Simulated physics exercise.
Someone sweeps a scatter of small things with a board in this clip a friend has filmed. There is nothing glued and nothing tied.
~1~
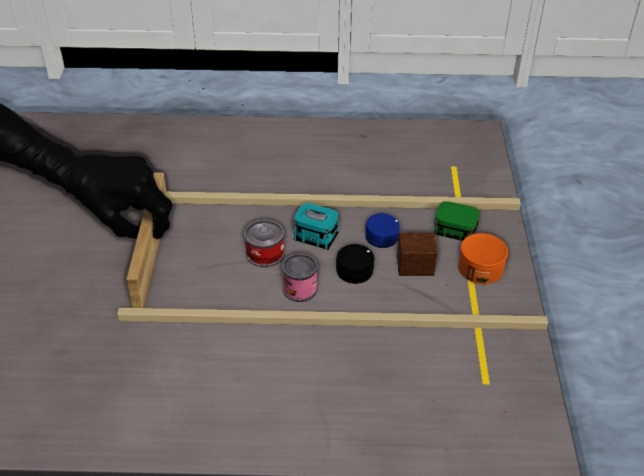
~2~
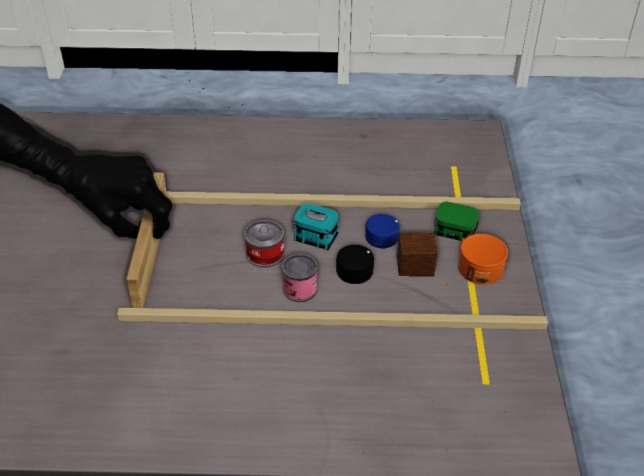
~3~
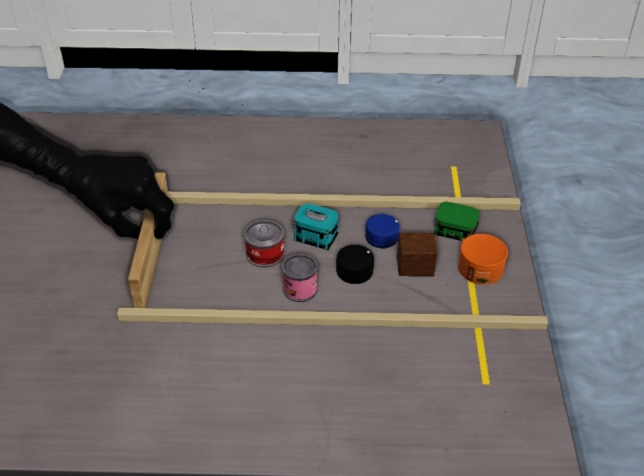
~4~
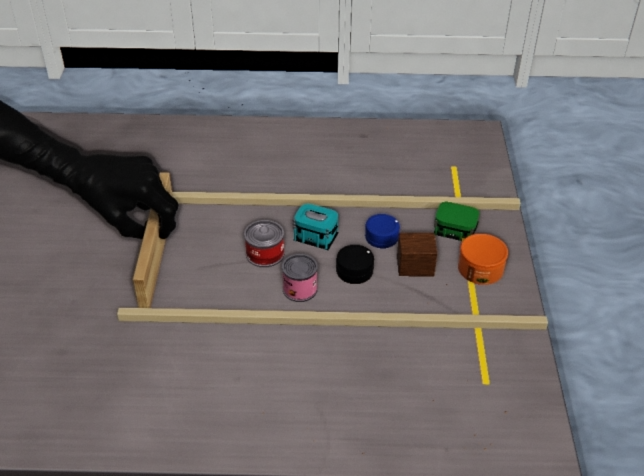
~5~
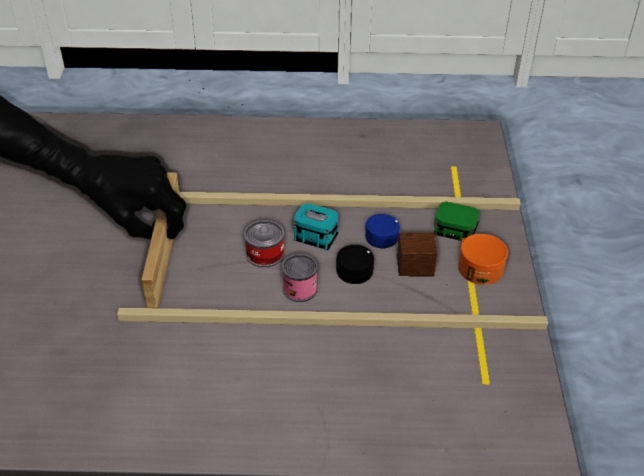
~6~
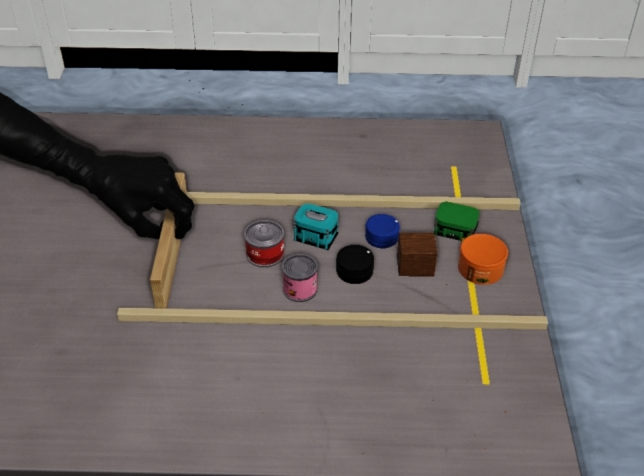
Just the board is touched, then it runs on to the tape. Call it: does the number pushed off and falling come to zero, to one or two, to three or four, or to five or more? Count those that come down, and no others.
It comes to one or two.
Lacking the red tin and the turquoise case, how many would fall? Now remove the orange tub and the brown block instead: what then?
1 and 0.
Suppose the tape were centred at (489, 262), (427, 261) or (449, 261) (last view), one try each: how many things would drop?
Respectively, 4, 0 and 1.
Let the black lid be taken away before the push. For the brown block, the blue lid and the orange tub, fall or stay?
Brown block: Still up; blue lid: Still up; orange tub: Down.
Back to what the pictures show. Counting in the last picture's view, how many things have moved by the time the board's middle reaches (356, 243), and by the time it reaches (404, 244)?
That makes 6 at the first spot and 8 at the second.
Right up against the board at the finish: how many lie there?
The number is 3.
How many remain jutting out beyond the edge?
Answer: 3.
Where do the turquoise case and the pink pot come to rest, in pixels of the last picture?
Going in order: First (484, 222), then (494, 298).
Early on, none off yet; orange tub at rest near (482, 259); green case at rest near (456, 222); brown block at rest near (417, 255).
Finally, the number that fall off is one or two; lost, green case.
